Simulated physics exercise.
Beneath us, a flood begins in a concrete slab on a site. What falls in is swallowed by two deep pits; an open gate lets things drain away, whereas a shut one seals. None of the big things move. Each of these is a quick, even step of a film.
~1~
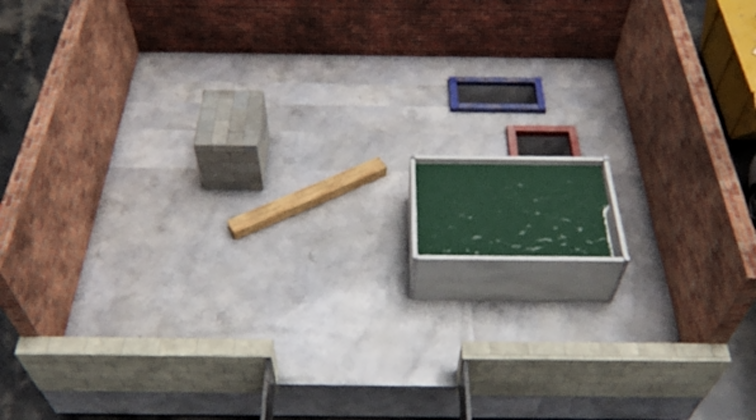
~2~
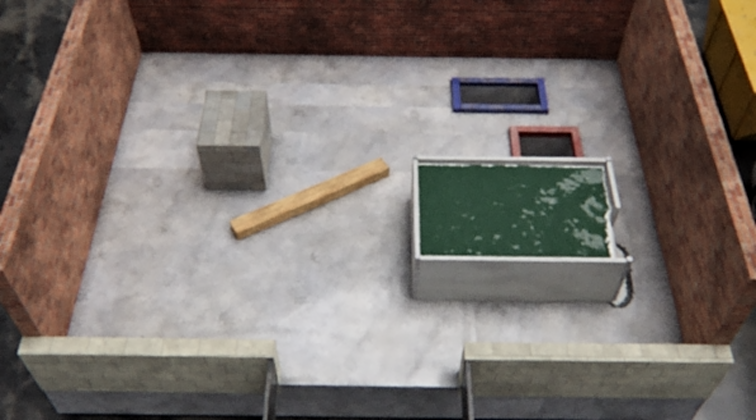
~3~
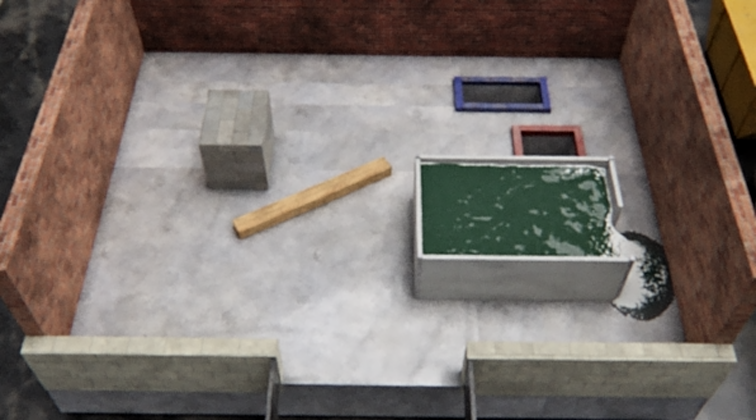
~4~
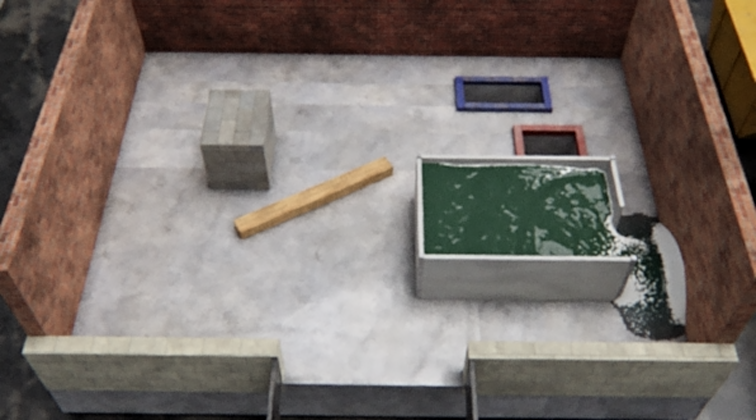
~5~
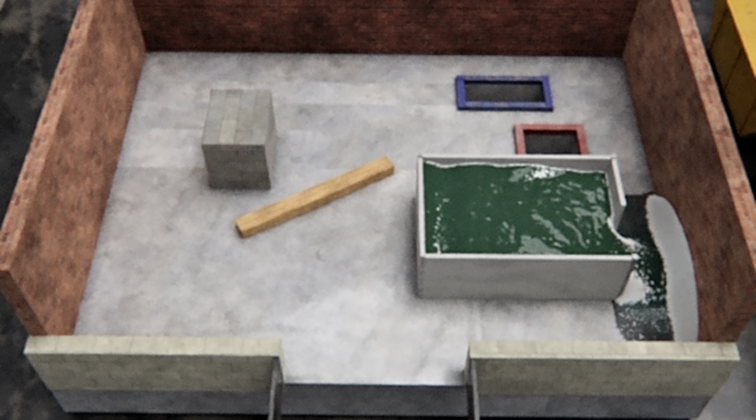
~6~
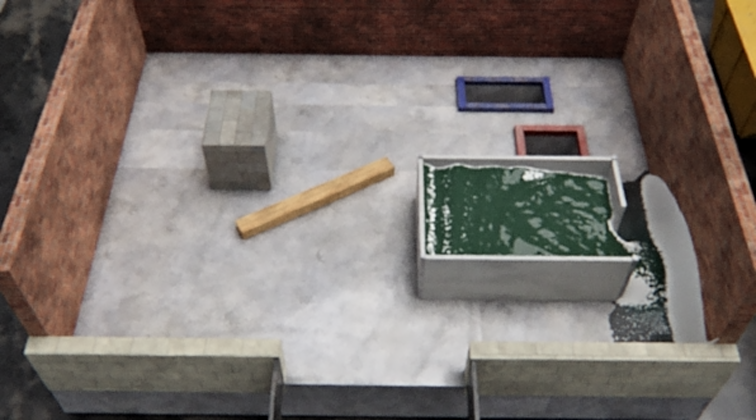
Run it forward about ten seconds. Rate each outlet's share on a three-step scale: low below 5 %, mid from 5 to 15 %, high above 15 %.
Scale: Gate - mid, red pit - low, blue pit - low.
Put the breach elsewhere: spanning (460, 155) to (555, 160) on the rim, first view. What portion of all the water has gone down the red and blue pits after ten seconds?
Out of every hundred parts, red takes 20 and blue takes 20.
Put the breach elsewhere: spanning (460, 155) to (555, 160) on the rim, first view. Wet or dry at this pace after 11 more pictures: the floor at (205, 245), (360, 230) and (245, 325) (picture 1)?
In the order asked: Out of reach, out of reach, out of reach.
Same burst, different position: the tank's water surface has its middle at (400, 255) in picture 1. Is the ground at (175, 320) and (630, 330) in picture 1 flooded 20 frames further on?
Taking the two spots in the order asked: The first is left untouched and the second is waterlogged.
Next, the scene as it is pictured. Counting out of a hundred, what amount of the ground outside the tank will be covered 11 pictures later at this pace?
My estimate is close to 30 per cent.
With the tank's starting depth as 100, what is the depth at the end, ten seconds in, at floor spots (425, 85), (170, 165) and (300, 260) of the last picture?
Taking the places in turn, I get roughly 4, 10 and 2 percent.
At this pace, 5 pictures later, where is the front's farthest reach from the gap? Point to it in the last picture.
The farthest point of the front sits at (622, 66).
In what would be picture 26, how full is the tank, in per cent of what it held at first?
Estimate: Around 44 per cent.
A moment on, water covers 20 % of the floor; the gate 0 %, the red pit 0 %, the blue pit 0 %.
Next, water covers 30 % of the floor; the gate 0 %, the red pit 1 %, the blue pit 0 %.
Then, water covers 50 % of the floor; the gate 1 %, the red pit 2 %, the blue pit 0 %.
Later, water covers 85 % of the floor; the gate 5 %, the red pit 2 %, the blue pit 1 %.
In the end, water covers 95 % of the floor; the gate 9 %, the red pit 2 %, the blue pit 3 %.
